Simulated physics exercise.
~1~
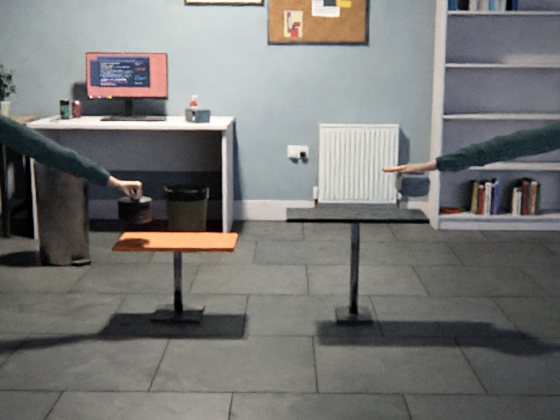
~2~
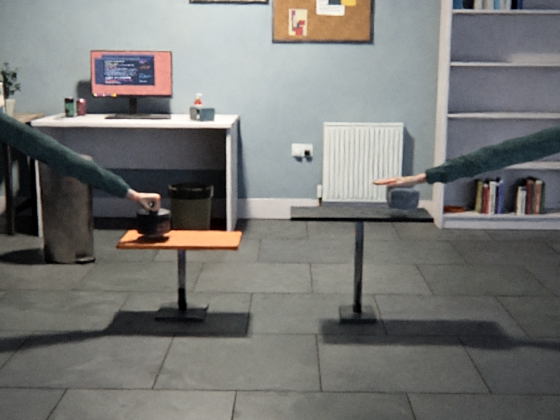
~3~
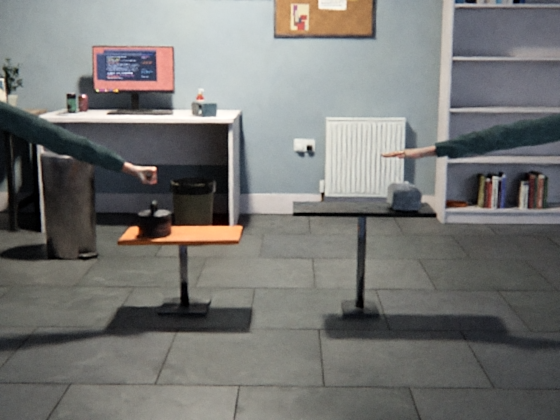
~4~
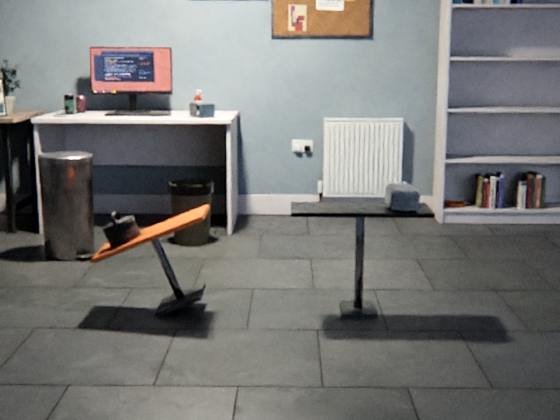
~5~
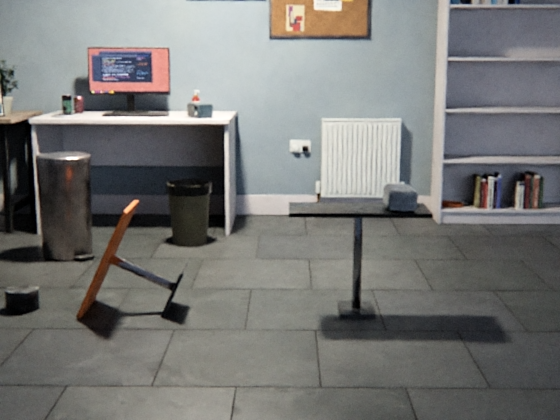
In a room, two hands load two narrow stands; the orange one topples left, the black stays.
